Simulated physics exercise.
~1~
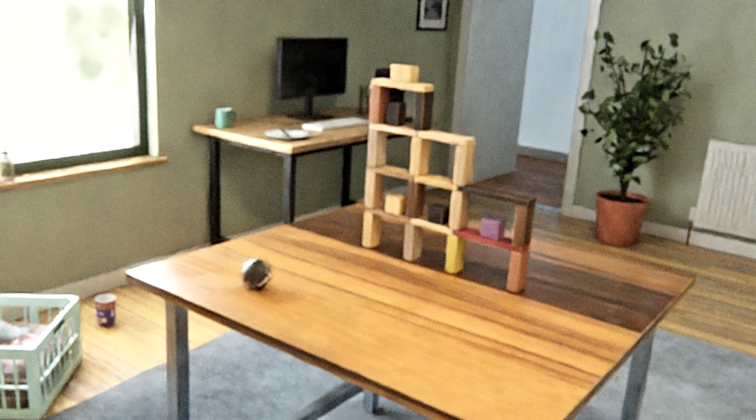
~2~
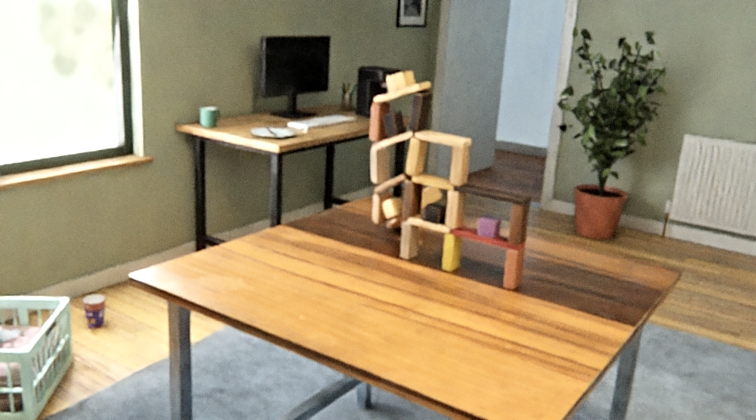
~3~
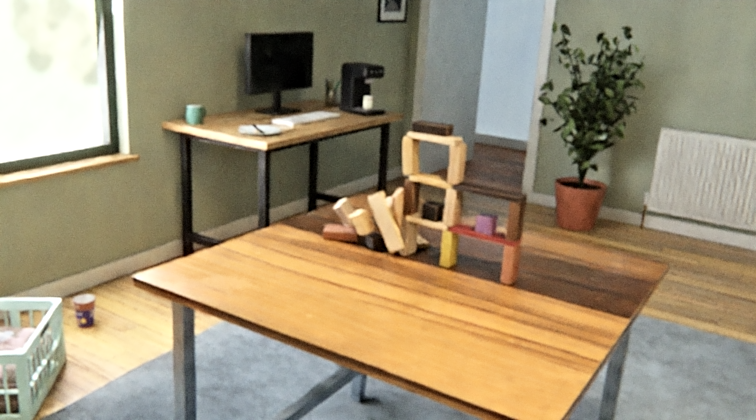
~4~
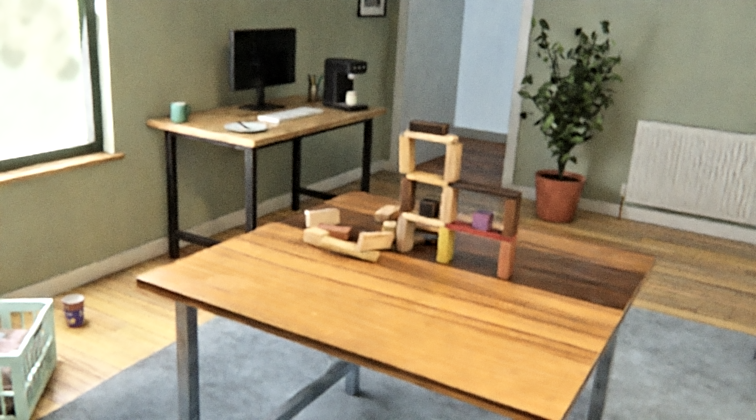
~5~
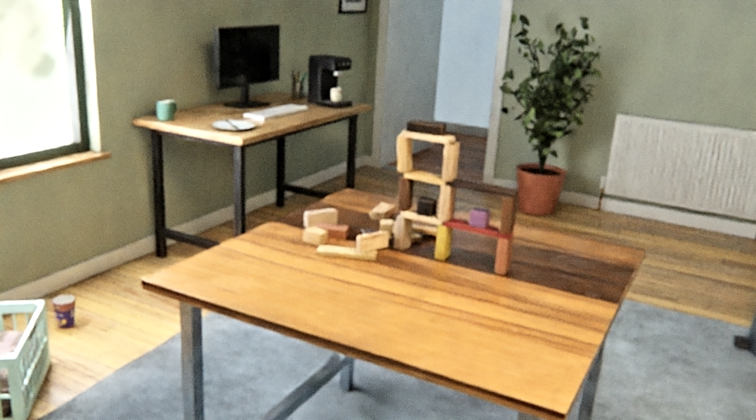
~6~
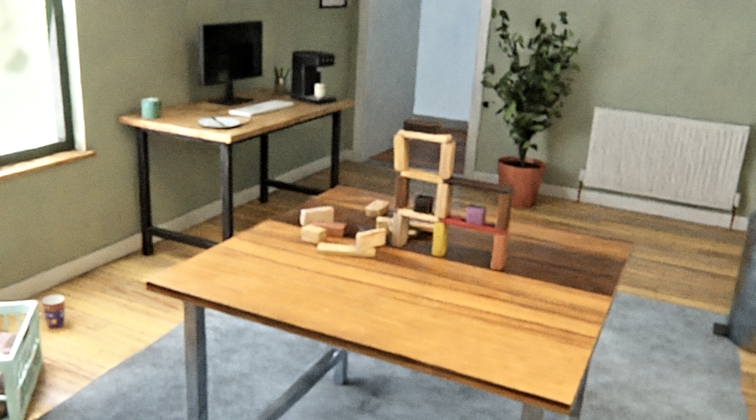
We see a ball roll across a wooden table toward a tower of wooden blocks, whose tall left side buckles and collapses into a scattered heap, while the middle and right sections, with the yellow post, red plank and purple block, stay standing.
